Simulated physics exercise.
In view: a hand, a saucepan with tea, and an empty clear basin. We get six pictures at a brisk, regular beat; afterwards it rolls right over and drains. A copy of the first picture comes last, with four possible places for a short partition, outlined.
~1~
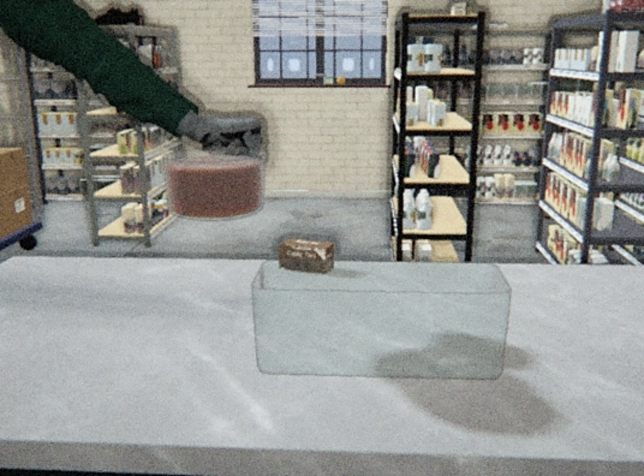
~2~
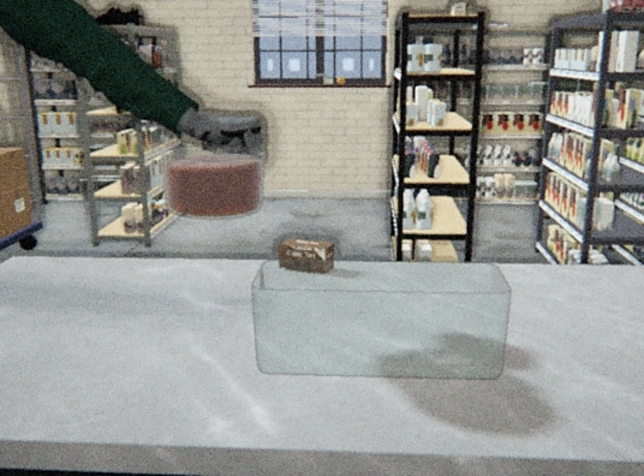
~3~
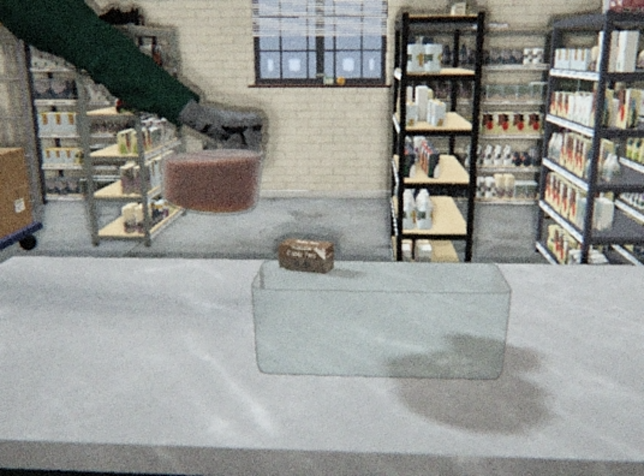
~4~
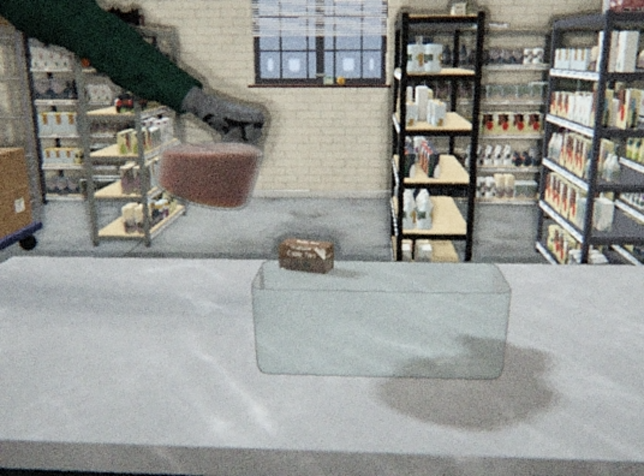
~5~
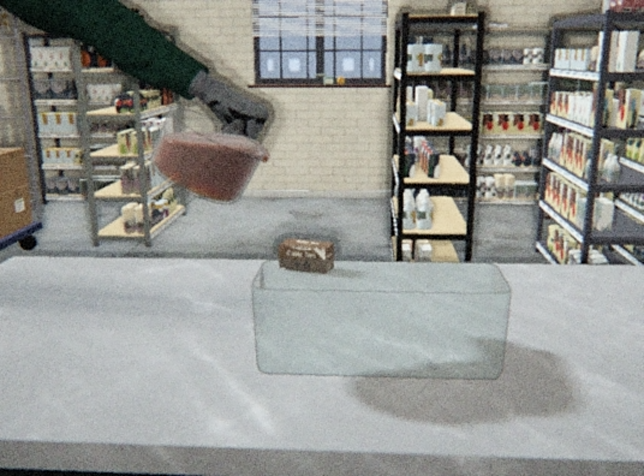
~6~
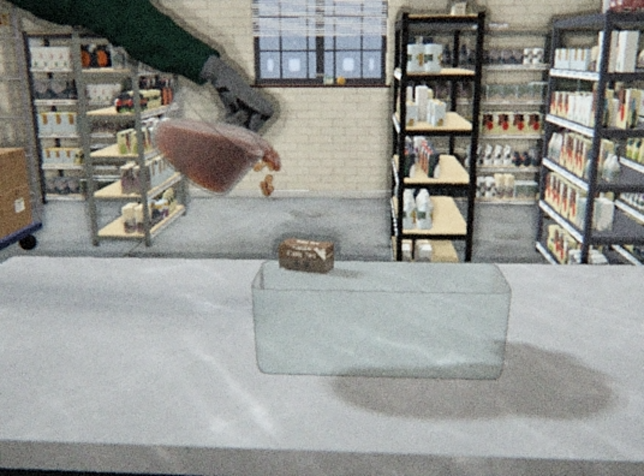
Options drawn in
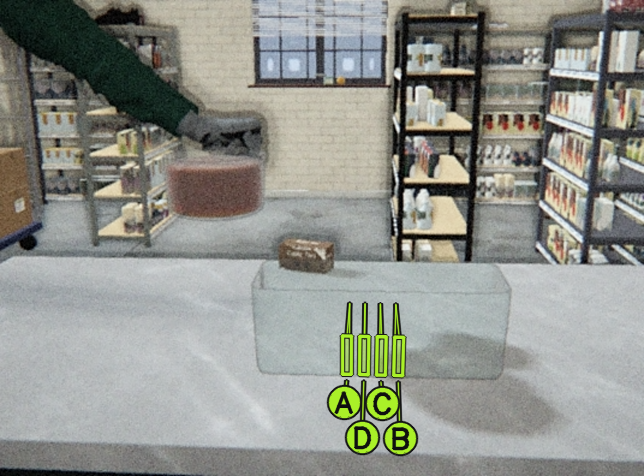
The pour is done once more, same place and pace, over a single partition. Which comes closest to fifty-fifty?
Slot D does it best.
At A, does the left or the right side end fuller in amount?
The right one.
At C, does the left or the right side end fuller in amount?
The left one.
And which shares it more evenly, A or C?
It is A.
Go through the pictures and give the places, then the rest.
In the first frame, upright, lip at (262, 154); basin from (257, 371) to (502, 377); nothing has left yet.
In the second frame, upright, lip at (262, 154); nothing has left yet.
In the third frame, tipped about 8°, lip at (262, 154); nothing has left yet.
In the fourth frame, tipped about 16°, lip at (262, 154); nothing has left yet.
In the fifth frame, tipped about 28°, lip at (262, 154); tea is over the lip, down to (266, 159).
In the sixth frame, tipped about 41°, lip at (262, 154); tea is over the lip, down to (269, 193).
In lime, A at (346, 380); B at (398, 382); C at (380, 381); D at (363, 381).
If A is chosen, about 26 % ends left of the wall and 73 % right of it.
If B is chosen, about 90 % ends left of the wall and 5 % right of it; 4 % is lost outside.
If C is chosen, about 82 % ends left of the wall and 16 % right of it.
If D is chosen, about 50 % ends left of the wall and 48 % right of it.
